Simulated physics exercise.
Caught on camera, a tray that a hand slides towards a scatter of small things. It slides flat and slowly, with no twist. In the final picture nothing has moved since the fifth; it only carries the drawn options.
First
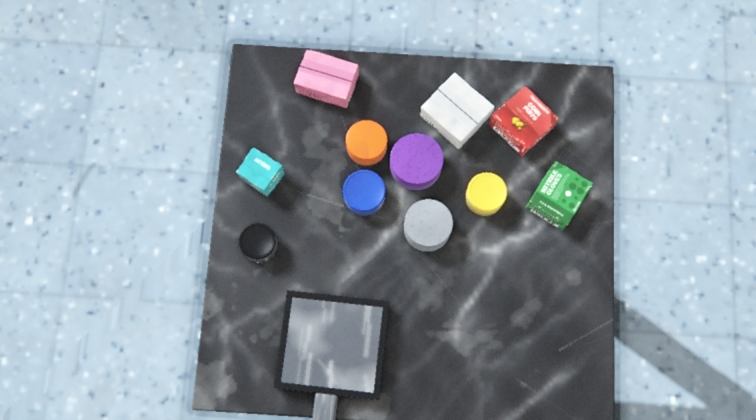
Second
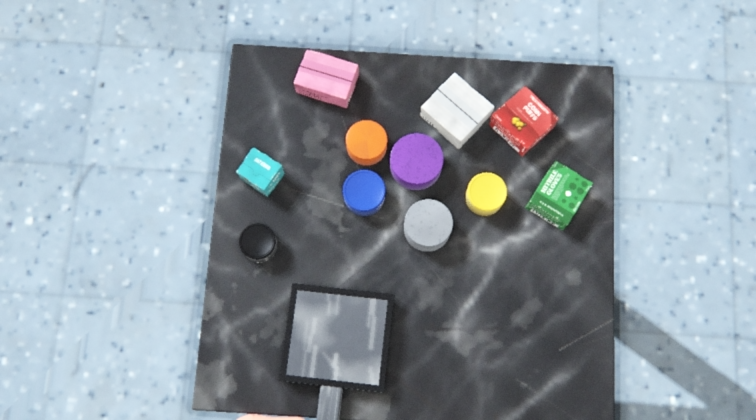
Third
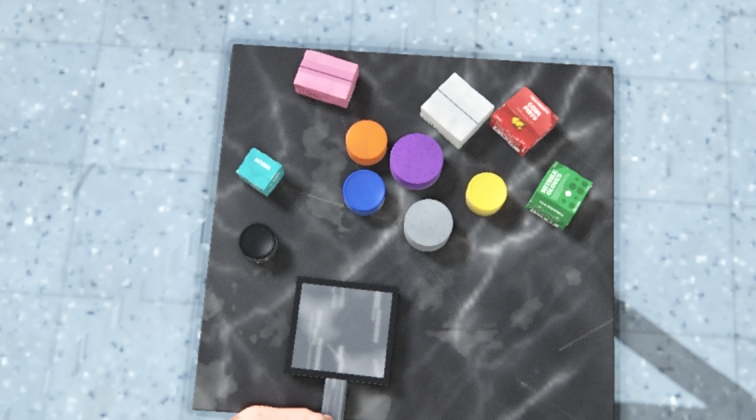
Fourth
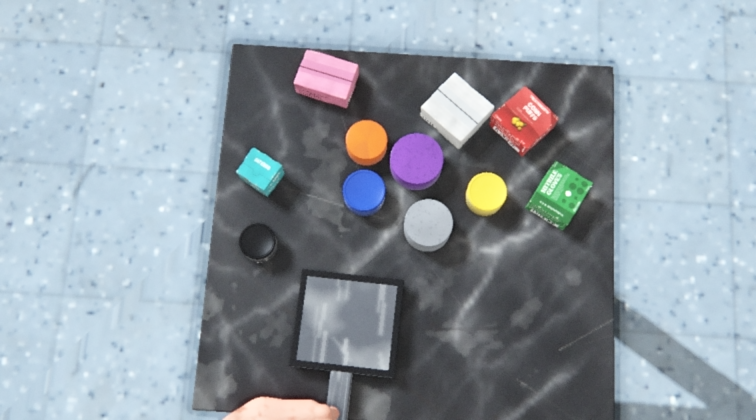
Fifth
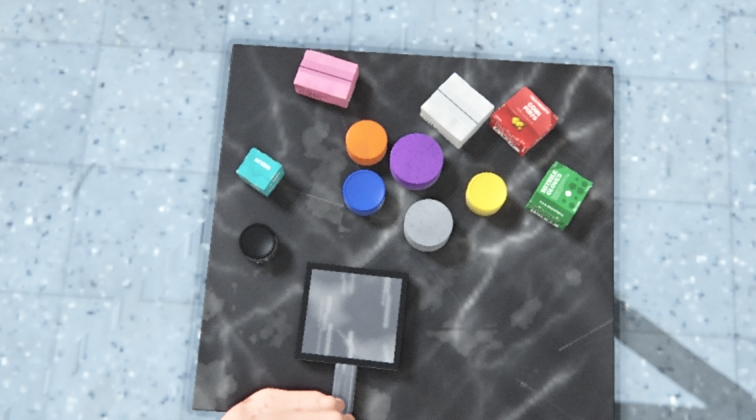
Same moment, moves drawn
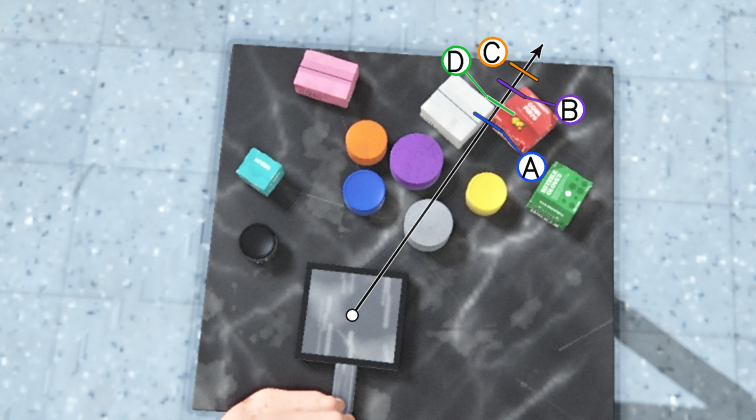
A black-edged tray slid slowly and flat up the dark marbled surface, drifting slightly right, as a hand came into view at the bottom pushing its handle towards the scattered colourful tubs and boxes, which stayed still.
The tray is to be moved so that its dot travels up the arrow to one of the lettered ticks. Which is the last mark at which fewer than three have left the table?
It should halt at A.
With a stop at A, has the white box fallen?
By then, yes.
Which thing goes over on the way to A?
The white box.
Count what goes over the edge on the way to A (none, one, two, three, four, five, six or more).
One.
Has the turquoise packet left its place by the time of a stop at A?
By then, no.
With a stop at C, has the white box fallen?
Yes.
On the marked copy, A at (488, 122); B at (511, 89); C at (523, 71); D at (500, 105); the arrow from (352, 315) to (543, 45); the white dot at (352, 315).
With A. Early on, tray (403, 245); orange tin (367, 136); purple pot (413, 144).
Further on, tray (451, 177); white box (478, 68); pink box (316, 69).
At the end, tray (487, 125); white box over the edge; purple pot (434, 54); one fallen.
As for the rest, B drops three; C drops three; D drops three.
